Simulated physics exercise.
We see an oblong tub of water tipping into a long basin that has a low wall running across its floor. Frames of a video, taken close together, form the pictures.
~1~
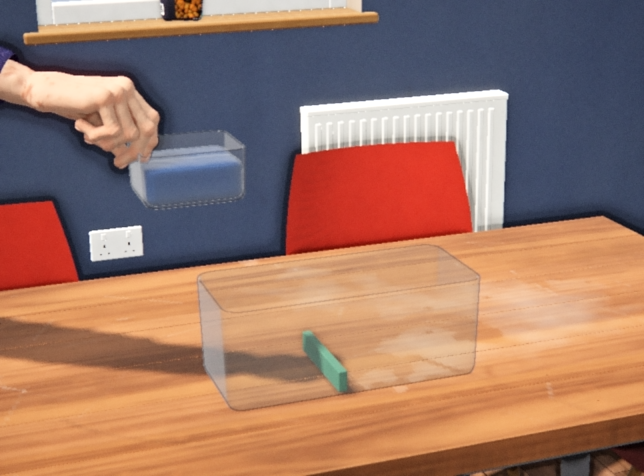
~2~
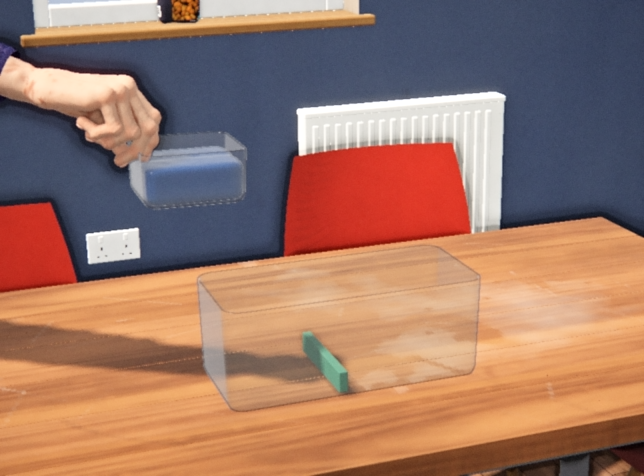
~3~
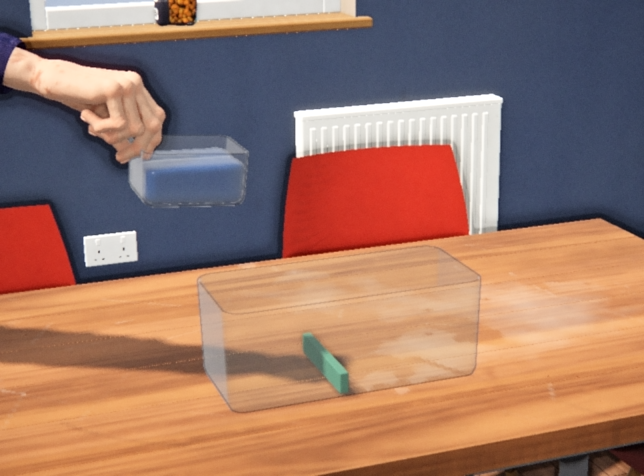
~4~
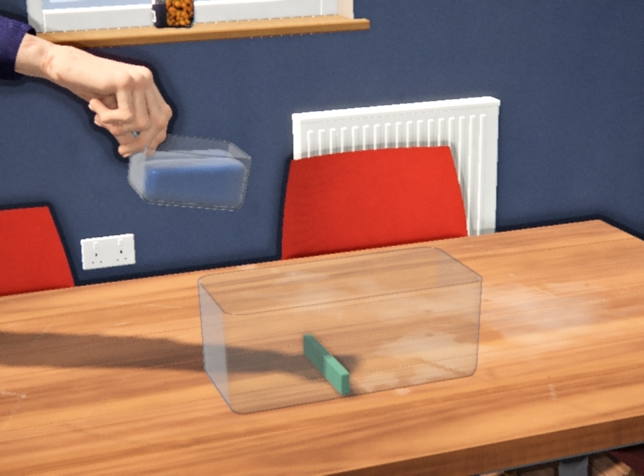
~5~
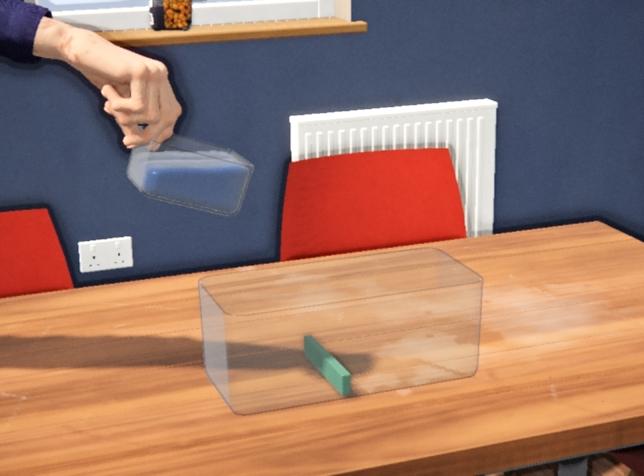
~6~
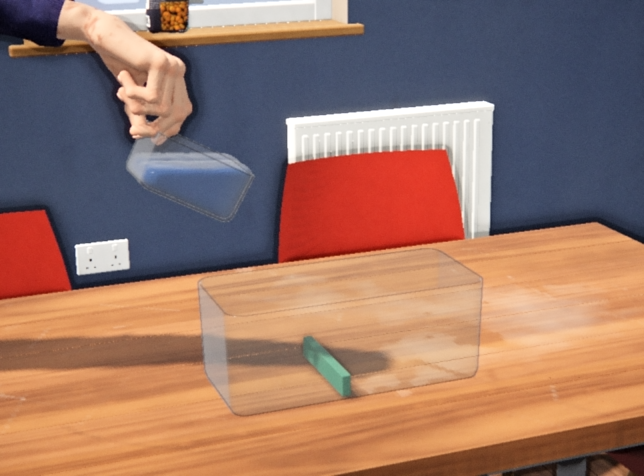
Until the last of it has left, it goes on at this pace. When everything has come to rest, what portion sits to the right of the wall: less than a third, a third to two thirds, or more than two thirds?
Less than a third sits there.
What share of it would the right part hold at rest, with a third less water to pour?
Near 15 in a hundred.
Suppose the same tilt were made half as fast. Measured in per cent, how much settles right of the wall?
15 per cent or thereabouts.
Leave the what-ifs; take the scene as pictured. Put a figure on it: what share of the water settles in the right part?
15 in a hundred.
A moment on, the oblong tub is tipped on its side and 29 per cent is still to pour, 20 is left of the wall and 0 right of it.
Next, the oblong tub is tipped on its side and 10 per cent is still to pour, 80 is left of the wall and 3 right of it.
Then the oblong tub is tipped on its side and 3 per cent is still to pour, 84 is left of the wall and 10 right of it.
Later the oblong tub is tipped on its side and 0 per cent is still to pour, 83 is left of the wall and 15 right of it.
Finally, 84 per cent lies left of the wall, 15 right of it and 1 outside.
